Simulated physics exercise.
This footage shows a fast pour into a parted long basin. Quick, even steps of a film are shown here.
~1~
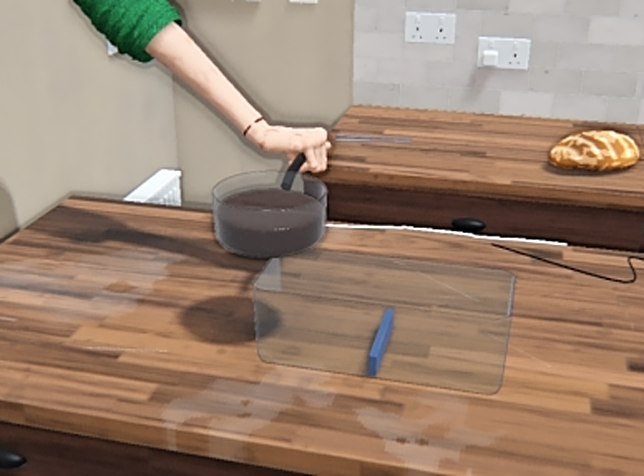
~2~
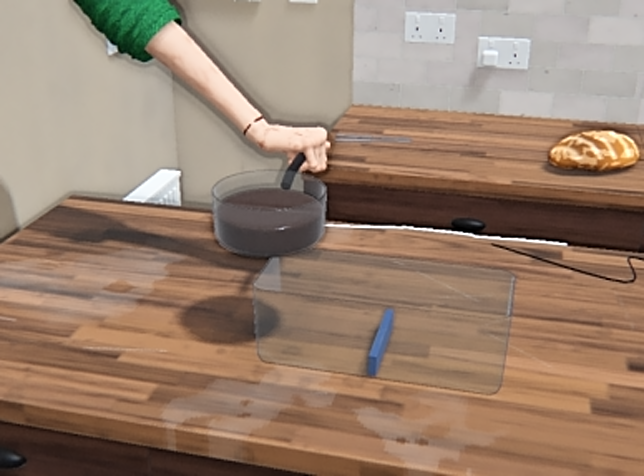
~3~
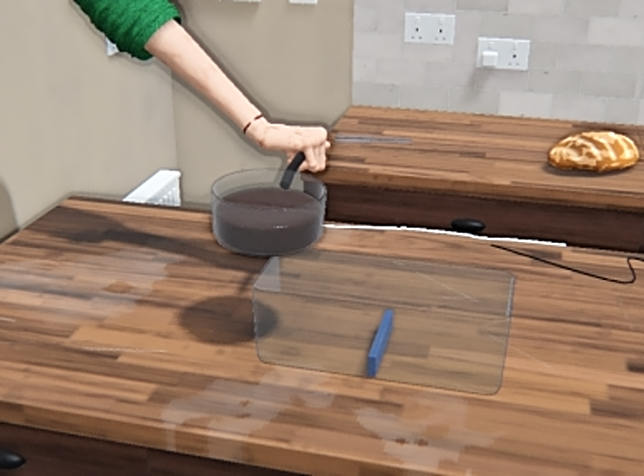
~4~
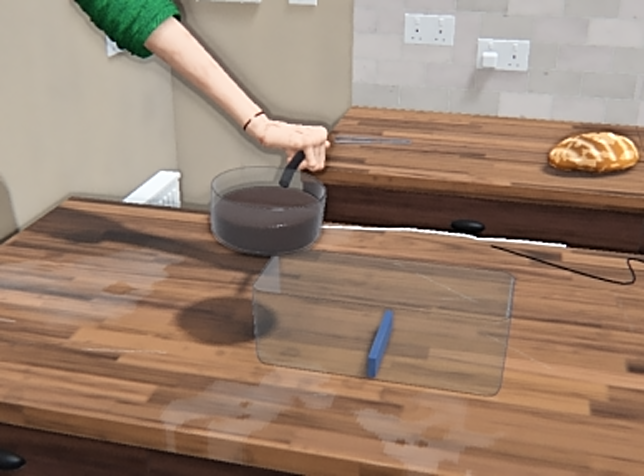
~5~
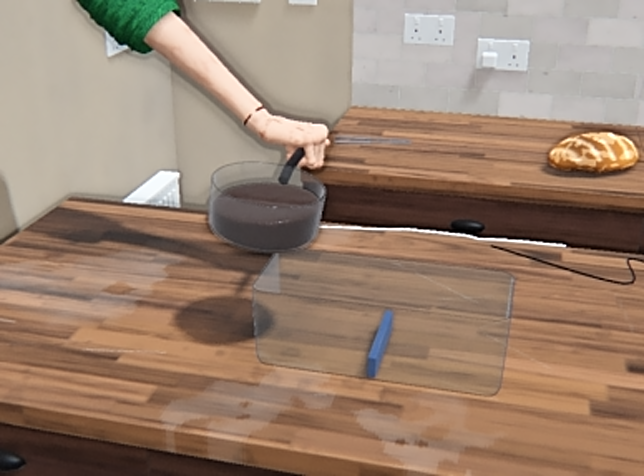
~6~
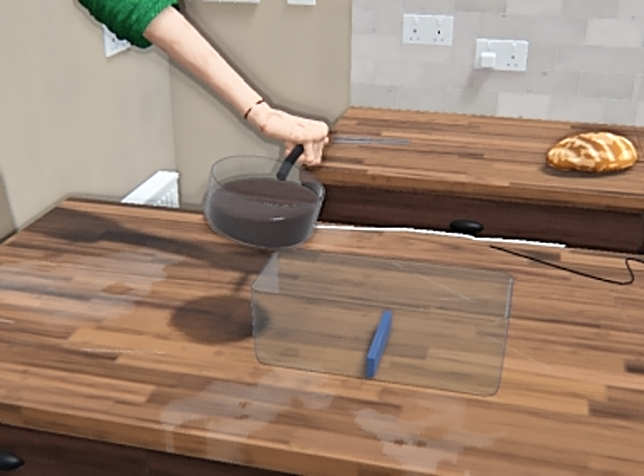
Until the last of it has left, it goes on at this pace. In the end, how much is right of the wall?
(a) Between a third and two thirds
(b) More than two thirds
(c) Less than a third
The answer is b.
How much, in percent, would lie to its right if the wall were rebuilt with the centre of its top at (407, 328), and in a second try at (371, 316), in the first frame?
30 % then 95 %, approximately.
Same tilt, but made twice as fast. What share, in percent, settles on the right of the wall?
Something like 65 percent.
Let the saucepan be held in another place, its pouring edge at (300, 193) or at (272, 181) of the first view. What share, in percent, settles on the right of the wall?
Roughly 40 per cent, and 15 per cent.
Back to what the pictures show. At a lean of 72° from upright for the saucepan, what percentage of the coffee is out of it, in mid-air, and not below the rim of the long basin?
About 40 per cent.
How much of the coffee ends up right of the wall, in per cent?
Close to 80 in a hundred.
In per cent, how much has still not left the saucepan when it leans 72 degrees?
Some 55 per cent has not yet come out.
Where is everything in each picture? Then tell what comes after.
In the first frame, tilt 0°; pouring edge (324, 196); surface from (221, 203) to (323, 212); the long basin's rim runs from (266, 267) to (513, 296); the wall's top is at (382, 333).
In the second frame, tilt 1°; pouring edge (324, 196); surface from (221, 202) to (323, 212).
In the third frame, tilt 2°; pouring edge (323, 197); surface from (219, 201) to (322, 211).
In the fourth frame, tilt 5°; pouring edge (323, 198); surface from (218, 200) to (321, 209).
In the fifth frame, tilt 8°; pouring edge (323, 198); surface from (217, 196) to (320, 207).
In the sixth frame, tilt 13°; pouring edge (321, 198); surface from (214, 191) to (318, 203).
A moment on, the saucepan is tipped part way and 56 per cent is still to pour, 7 is left of the wall and 0 right of it.
Next, the saucepan is tipped right over and 6 per cent is still to pour, 12 is left of the wall and 67 right of it.
Then the saucepan is tipped right over and 0 per cent is still to pour, 16 is left of the wall and 83 right of it.
Later the saucepan is tipped right over and 0 per cent is still to pour, 21 is left of the wall and 78 right of it.
Finally, 21 per cent lies left of the wall, 78 right of it and 1 outside.
